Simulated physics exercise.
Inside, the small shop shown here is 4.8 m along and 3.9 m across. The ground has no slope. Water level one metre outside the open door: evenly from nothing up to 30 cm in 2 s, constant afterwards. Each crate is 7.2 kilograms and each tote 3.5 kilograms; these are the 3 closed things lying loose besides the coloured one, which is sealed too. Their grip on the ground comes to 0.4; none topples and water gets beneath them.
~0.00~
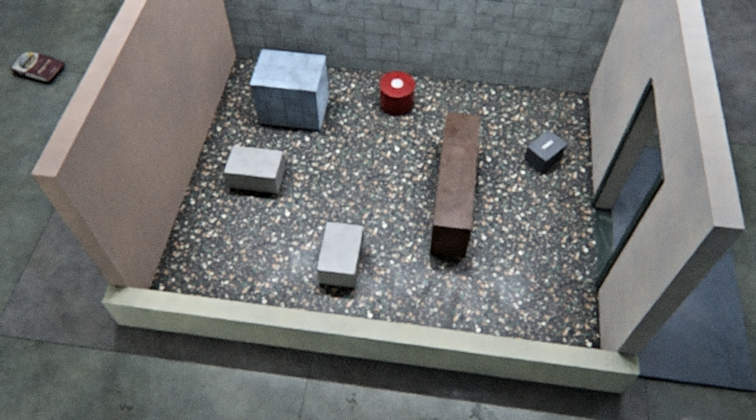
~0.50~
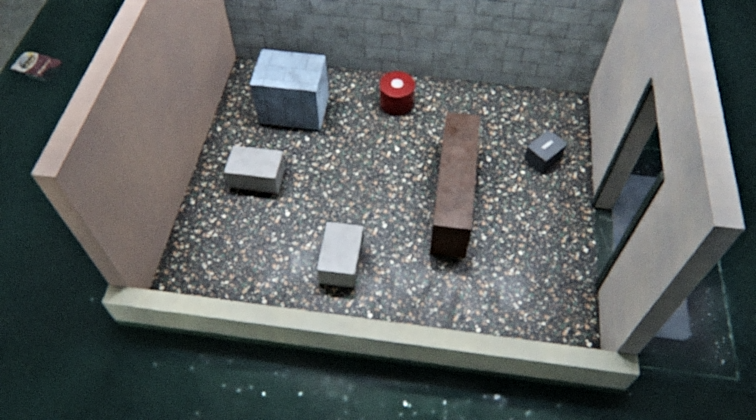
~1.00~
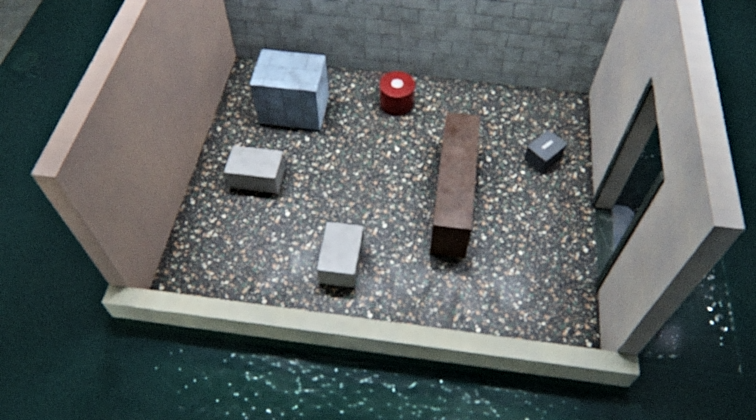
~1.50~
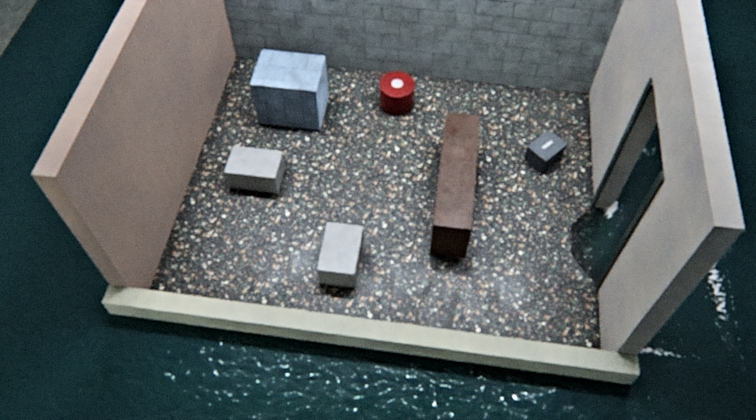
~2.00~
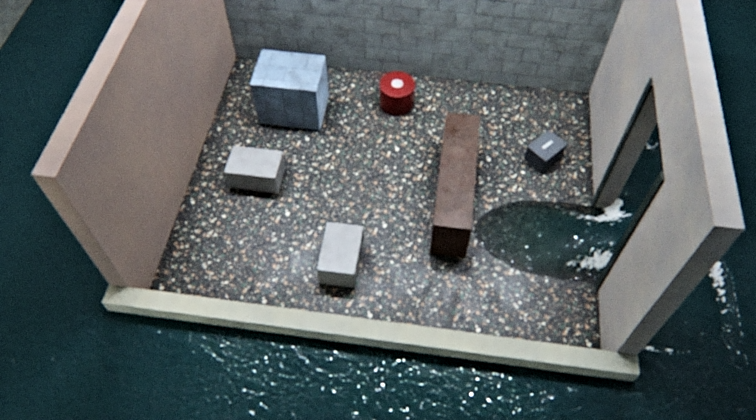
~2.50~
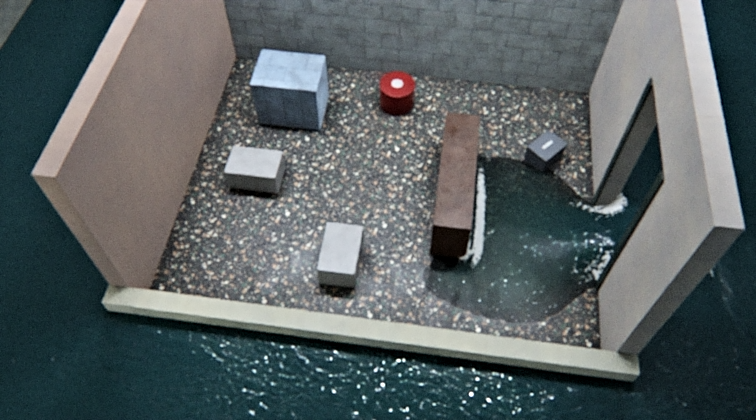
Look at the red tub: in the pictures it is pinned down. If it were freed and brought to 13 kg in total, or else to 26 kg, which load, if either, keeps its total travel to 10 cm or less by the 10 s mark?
Only 26 kg suffices.
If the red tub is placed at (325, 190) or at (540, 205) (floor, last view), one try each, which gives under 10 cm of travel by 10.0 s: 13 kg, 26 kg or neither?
The light mass does it, then neither mass does it.
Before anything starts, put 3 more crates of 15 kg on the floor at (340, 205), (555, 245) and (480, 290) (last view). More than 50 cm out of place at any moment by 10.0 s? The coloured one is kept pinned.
Answer by position: Inside the range; outside the range; outside the range.
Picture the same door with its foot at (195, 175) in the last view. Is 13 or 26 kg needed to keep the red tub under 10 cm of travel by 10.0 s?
Under that setup, the heavy option is needed.
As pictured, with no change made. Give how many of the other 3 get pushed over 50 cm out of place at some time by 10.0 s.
3.
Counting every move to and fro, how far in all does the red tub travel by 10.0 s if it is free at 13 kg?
About 30 cm altogether.
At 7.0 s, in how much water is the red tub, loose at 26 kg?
About 5 cm.
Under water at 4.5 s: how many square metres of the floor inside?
Roughly 10.5 m2.
After 3.5 s the red tub would be 0 cm from its start with 13 kg and 0 cm from its start with 26 kg; 0 cm of water round it then.
After 4.5 s the red tub would be 0 cm from its start with 13 kg and 0 cm from its start with 26 kg; 2 cm of water round it then.
After 7.0 s the red tub would be 5 cm from its start with 13 kg and 0 cm from its start with 26 kg; 5 cm of water round it then.
After 10.0 s the red tub would be 32 cm from its start with 13 kg and 0 cm from its start with 26 kg; 8 cm of water round it then.
